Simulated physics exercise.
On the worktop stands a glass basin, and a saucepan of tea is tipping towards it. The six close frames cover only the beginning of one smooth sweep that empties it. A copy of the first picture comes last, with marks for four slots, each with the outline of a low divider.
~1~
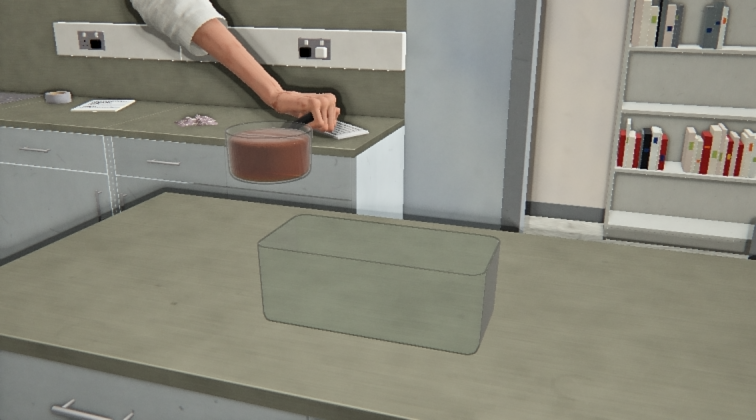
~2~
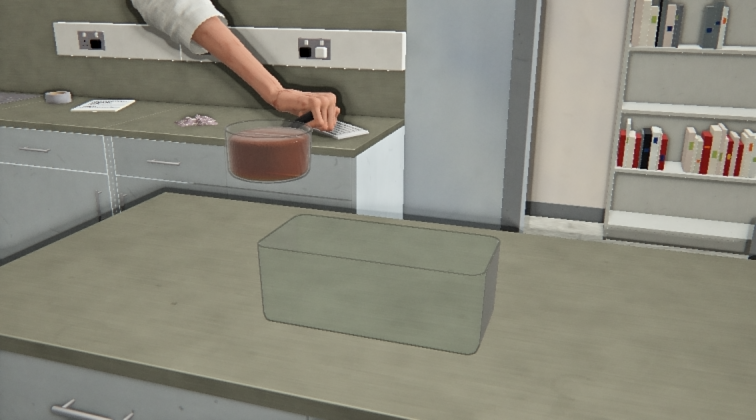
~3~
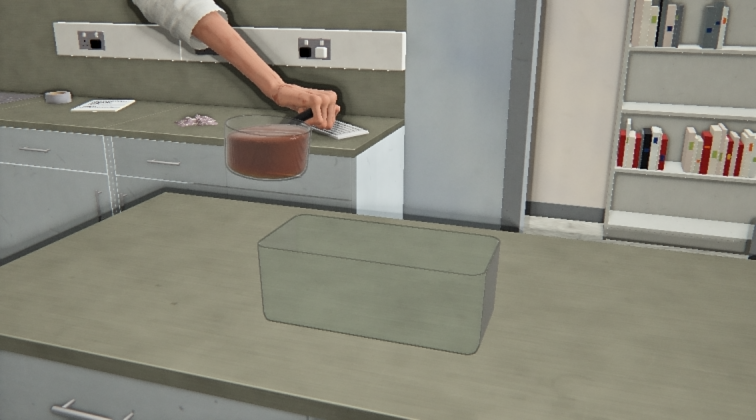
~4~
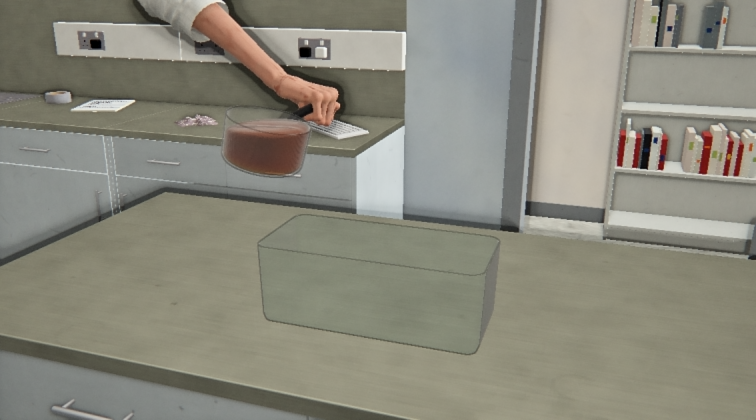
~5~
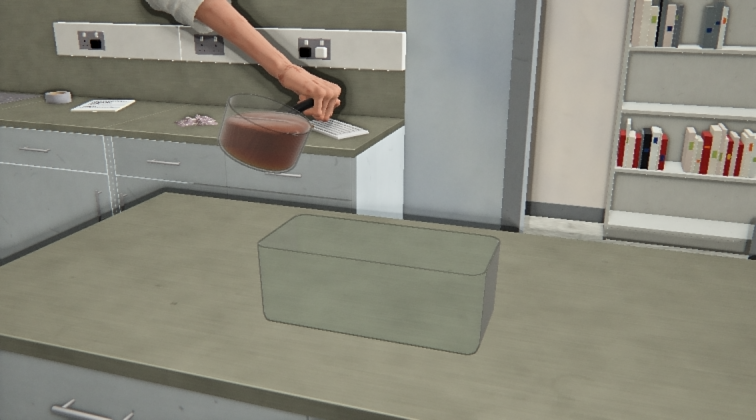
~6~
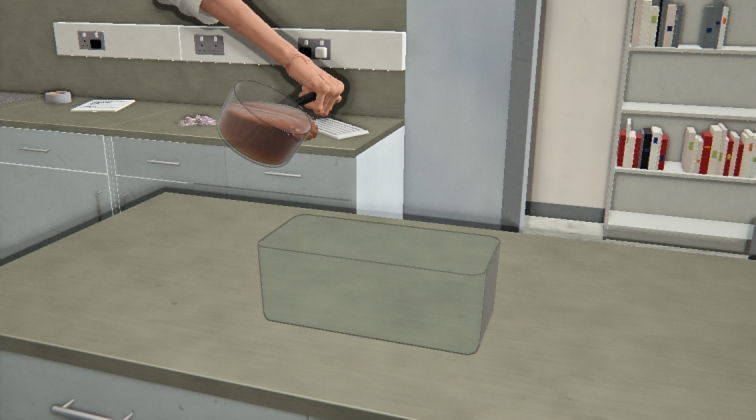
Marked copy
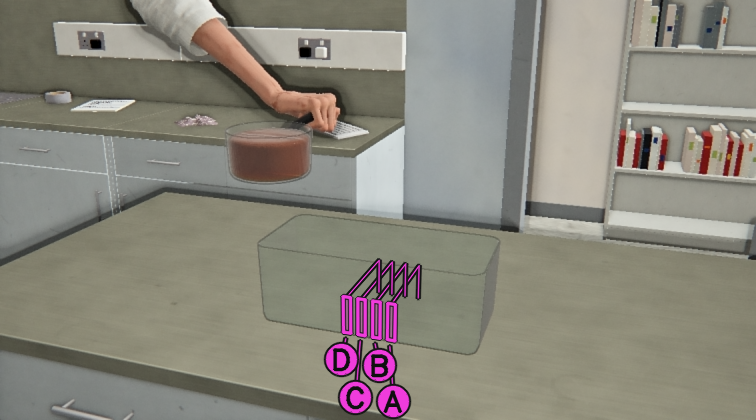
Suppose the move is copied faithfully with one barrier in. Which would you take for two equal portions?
Slot B does it best.
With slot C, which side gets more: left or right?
The right side.
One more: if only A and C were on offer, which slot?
C it is.
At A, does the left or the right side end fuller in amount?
The left side.
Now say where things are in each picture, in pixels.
Upright, lip at (306, 132); basin from (265, 317) to (479, 354); nothing has left yet.
Upright, lip at (306, 132); nothing has left yet.
Tipped about 6°, lip at (306, 132); nothing has left yet.
Tipped about 13°, lip at (306, 132); tea is over the lip, down to (302, 130).
Tipped about 23°, lip at (306, 132); tea is over the lip, down to (306, 132).
Tipped about 34°, lip at (306, 132); tea is over the lip, down to (306, 132).
On the marked copy, A at (389, 346); B at (374, 343); C at (360, 340); D at (345, 338).
With A, about 84 % ends left of the wall and 13 % right of it; 4 % is lost outside.
With B, about 52 % ends left of the wall and 43 % right of it; 5 % is lost outside.
With C, about 28 % ends left of the wall and 69 % right of it; 4 % is lost outside.
With D, about 17 % ends left of the wall and 80 % right of it; 3 % is lost outside.
